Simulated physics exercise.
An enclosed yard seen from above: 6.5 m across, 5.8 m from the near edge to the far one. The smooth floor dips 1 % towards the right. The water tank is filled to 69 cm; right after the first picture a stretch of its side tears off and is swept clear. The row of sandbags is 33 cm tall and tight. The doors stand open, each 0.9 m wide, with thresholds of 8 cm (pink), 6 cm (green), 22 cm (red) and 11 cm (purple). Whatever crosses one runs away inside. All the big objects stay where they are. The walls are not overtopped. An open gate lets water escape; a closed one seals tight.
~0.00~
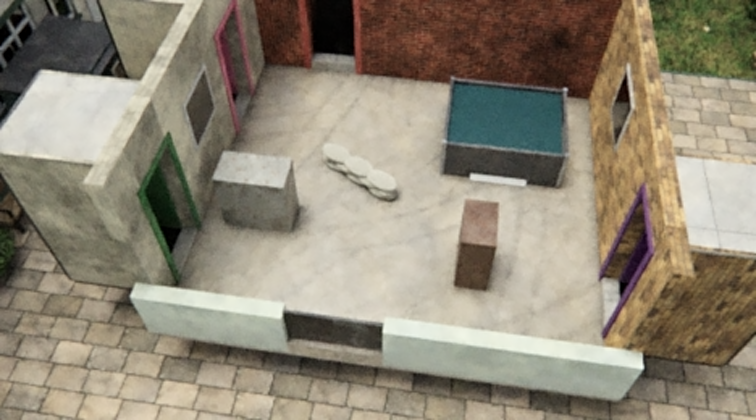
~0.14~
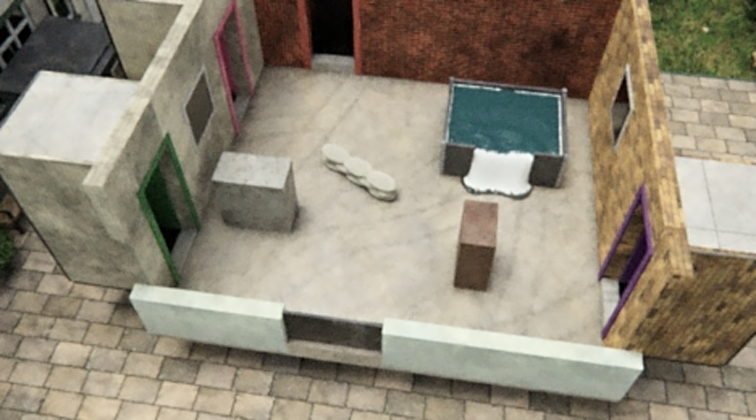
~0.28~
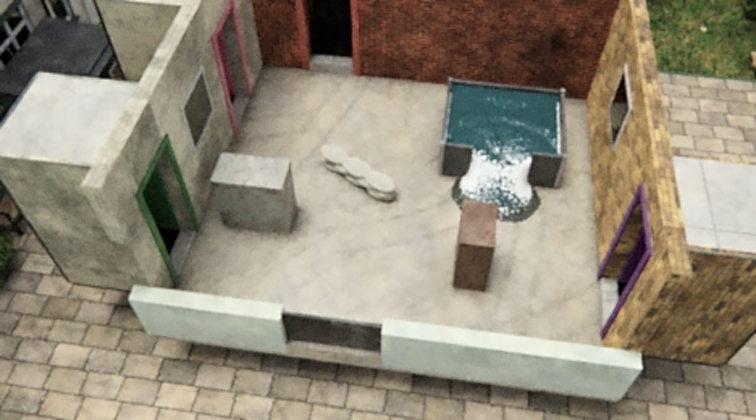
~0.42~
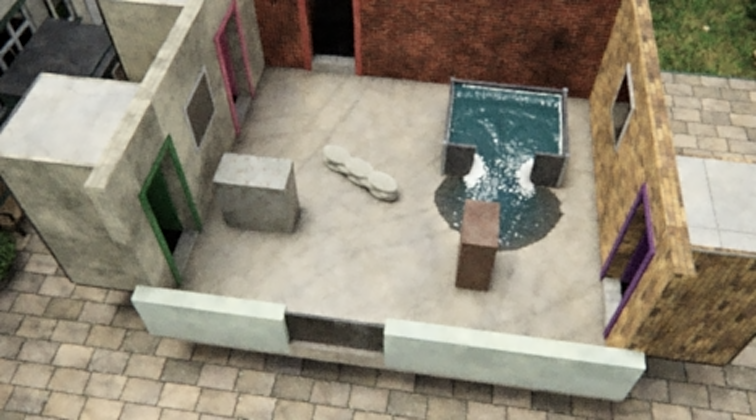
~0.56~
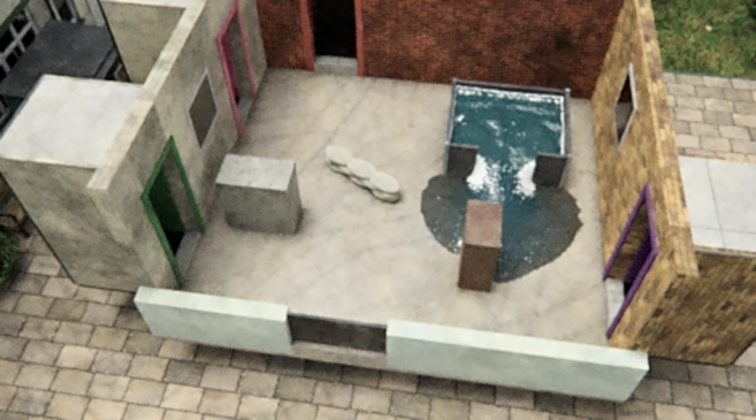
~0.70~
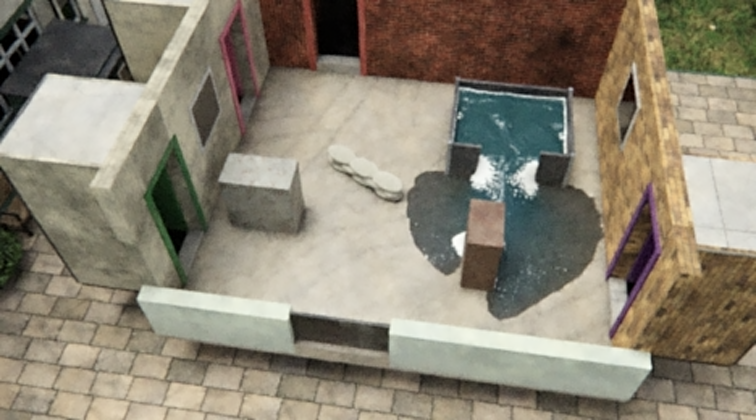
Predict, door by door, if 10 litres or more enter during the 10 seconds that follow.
Within that time: At the pink door it keeps below the limit; at the green door it passes the limit; at the red door it does not reach the limit; at the purple door it goes over the limit.
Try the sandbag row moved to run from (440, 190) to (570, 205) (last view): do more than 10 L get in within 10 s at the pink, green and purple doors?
Then: Pink not over, green under, purple under.
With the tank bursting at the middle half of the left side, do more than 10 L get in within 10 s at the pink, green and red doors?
Then: Pink past it, green under, red under.
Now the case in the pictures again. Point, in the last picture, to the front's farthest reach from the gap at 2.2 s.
At about (247, 311).
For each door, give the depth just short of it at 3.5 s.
In cm: Pink 0, green 10, red 0, purple 21.
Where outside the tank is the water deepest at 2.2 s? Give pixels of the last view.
Near (605, 373).
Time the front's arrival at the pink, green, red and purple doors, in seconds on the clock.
Pink 6.0 s, green 2.8 s, red 7.5 s, purple 1.0 s.
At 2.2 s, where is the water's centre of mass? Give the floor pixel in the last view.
Near (497, 211).
After 1.4 s water covers 30 % of the floor and is deepest (38 cm) near (484, 243); pink door not reached, green door not reached, red door not reached, purple door 13 cm at the sill, 0 L in.
After 2.2 s water covers 40 % of the floor and is deepest (37 cm) near (605, 373); pink door not reached, green door not reached, red door not reached, purple door 20 cm at the sill, 6 L in.
After 3.5 s water covers 55 % of the floor and is deepest (21 cm) near (576, 293); pink door not reached, green door 10 cm at the sill, 2 L in, red door not reached, purple door 21 cm at the sill, 60 L in.
After 6.0 s water covers 65 % of the floor and is deepest (16 cm) near (271, 273); pink door 2 cm at the sill, 0 L in, green door 15 cm at the sill, 50 L in, red door not reached, purple door 13 cm at the sill, 106 L in.
After 10.0 s water covers 85 % of the floor and is deepest (10 cm) near (389, 342); pink door 4 cm at the sill, 0 L in, green door 8 cm at the sill, 112 L in, red door 6 cm at the sill, 0 L in, purple door 8 cm at the sill, 111 L in.
